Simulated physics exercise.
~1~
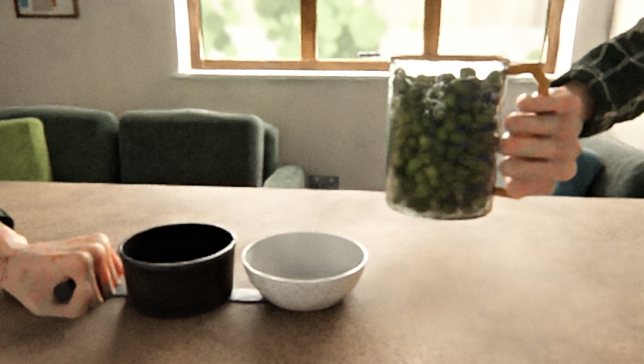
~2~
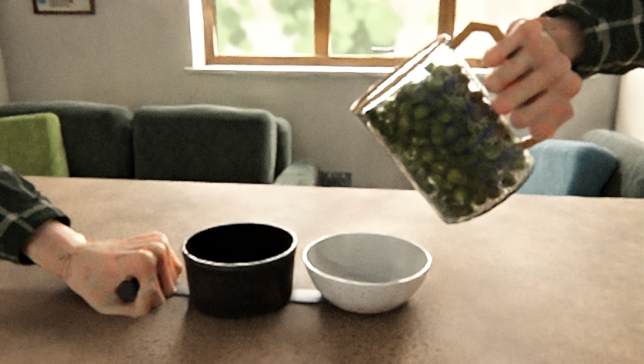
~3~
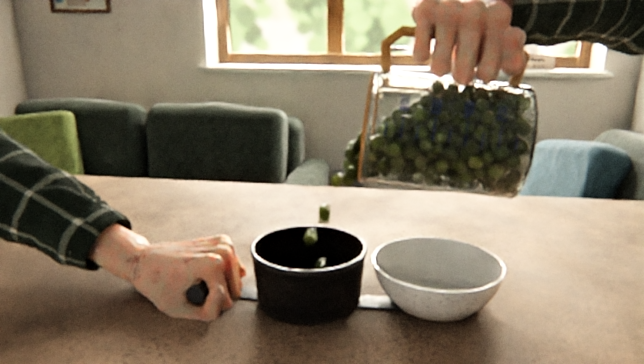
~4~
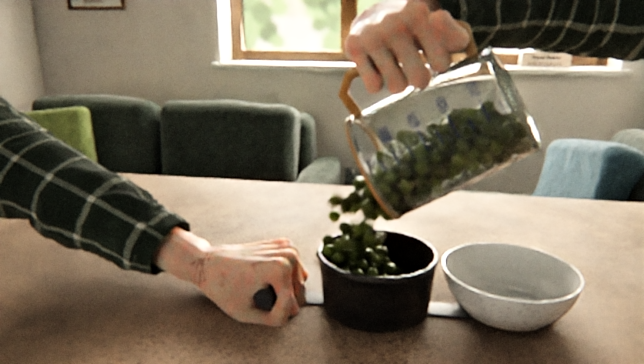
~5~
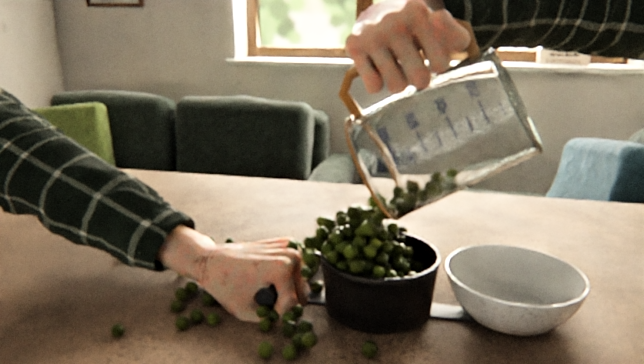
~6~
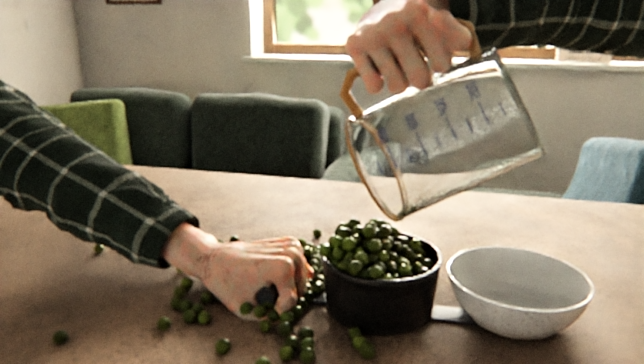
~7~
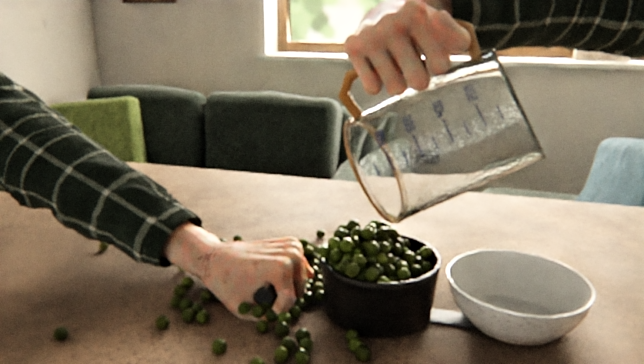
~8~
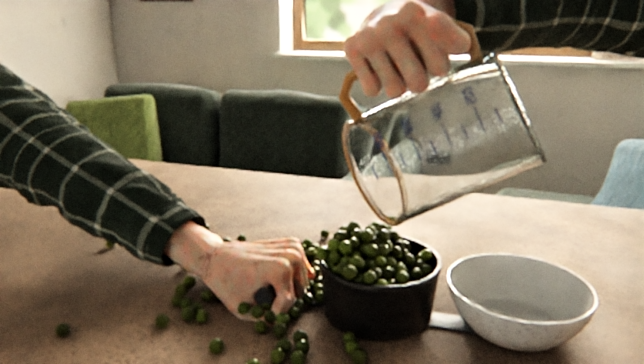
On a brown table, one hand slid a joined black dish and white bowl to the right while another tipped a jug of small olives, which heaped up in the black dish and spilled around it, leaving the jug and bowl empty.
